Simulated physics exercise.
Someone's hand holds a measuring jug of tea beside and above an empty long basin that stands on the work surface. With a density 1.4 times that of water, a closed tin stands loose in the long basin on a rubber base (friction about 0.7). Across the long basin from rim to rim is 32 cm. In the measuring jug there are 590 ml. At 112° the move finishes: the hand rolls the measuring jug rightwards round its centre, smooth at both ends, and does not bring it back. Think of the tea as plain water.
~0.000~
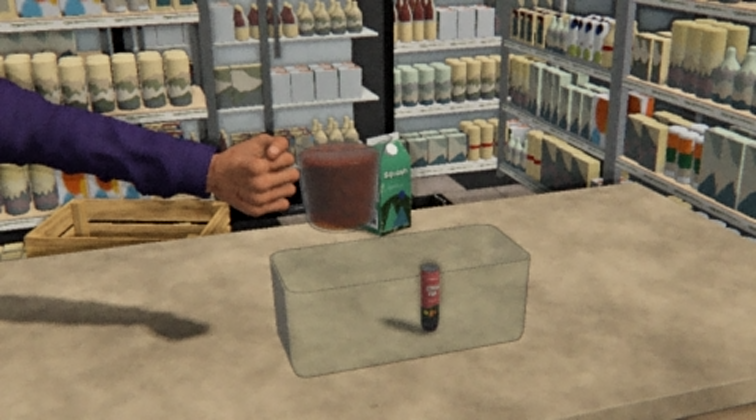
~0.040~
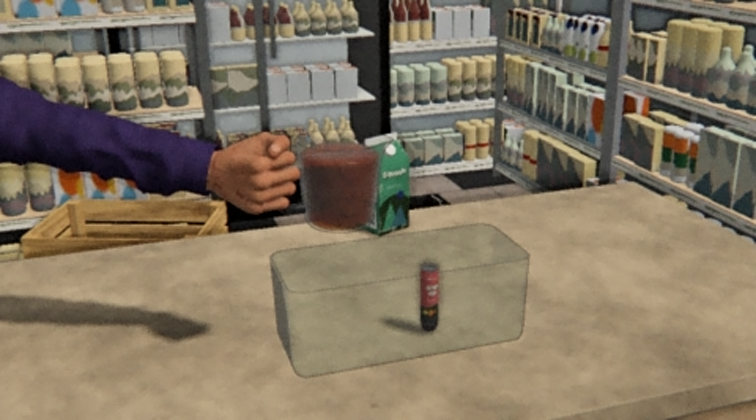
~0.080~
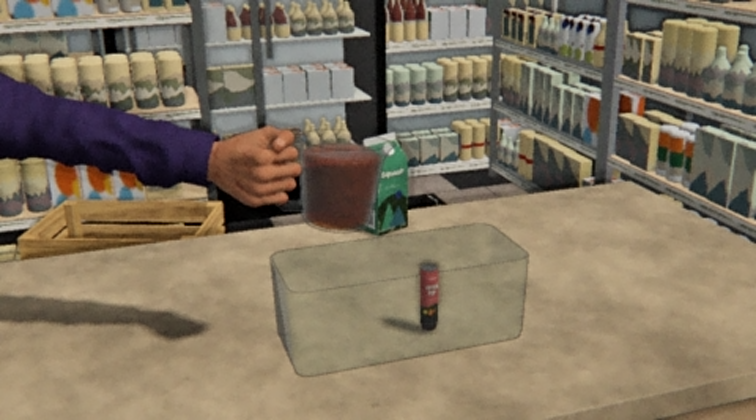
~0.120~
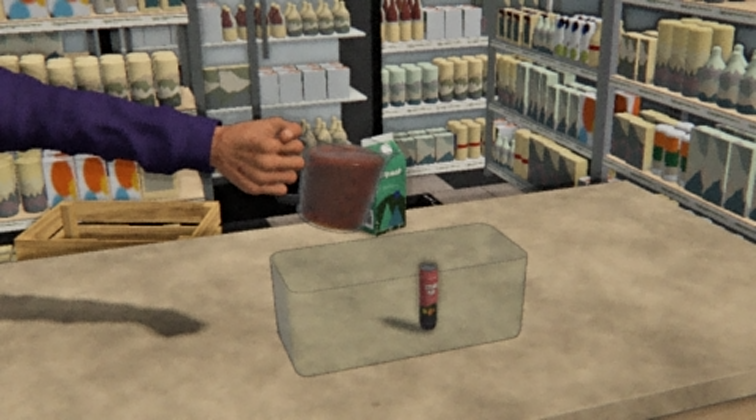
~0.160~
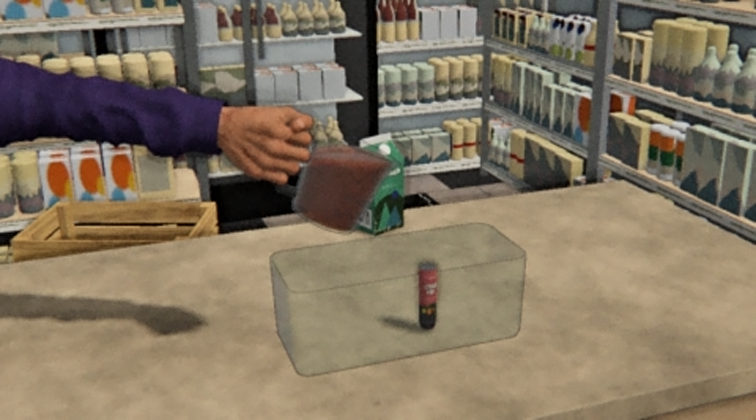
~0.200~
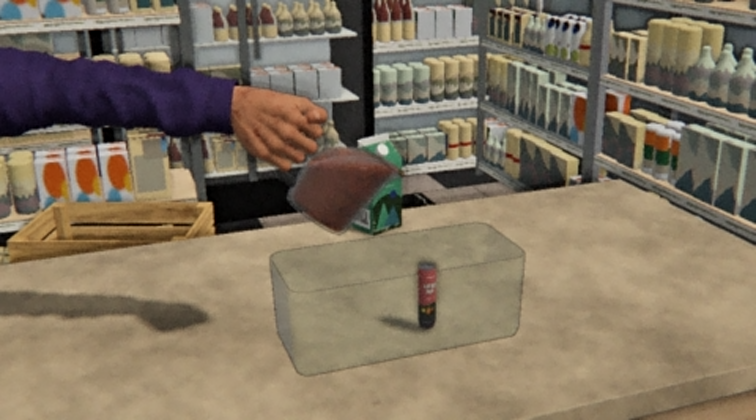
A hand tilts a measuring jug of reddish-brown liquid rightwards above a clear long basin.
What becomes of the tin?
It comes down.
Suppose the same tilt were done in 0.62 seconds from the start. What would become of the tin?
Outcome - the tin ends up overturned.
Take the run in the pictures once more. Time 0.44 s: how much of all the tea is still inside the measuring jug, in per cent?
I'd put it near 38 percent.
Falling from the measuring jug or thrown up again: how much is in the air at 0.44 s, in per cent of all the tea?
Around 22 percent.
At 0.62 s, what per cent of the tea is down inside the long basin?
Near 90 per cent of the total.
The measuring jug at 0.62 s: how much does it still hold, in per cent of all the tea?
4 %.
After 0.44 s the tilt is 108° and 38 per cent is still to pour; the tin stands where it began.
After 0.62 s the tilt is 112° and 4 per cent is still to pour; the tin leans 9°.
After 0.80 s the tilt is 112° and 0 per cent is still to pour; the tin lies on its side.
After 1.00 s the tilt is 112° and 0 per cent is still to pour; the tin lies on its side.
In the end the tin lies on its side.
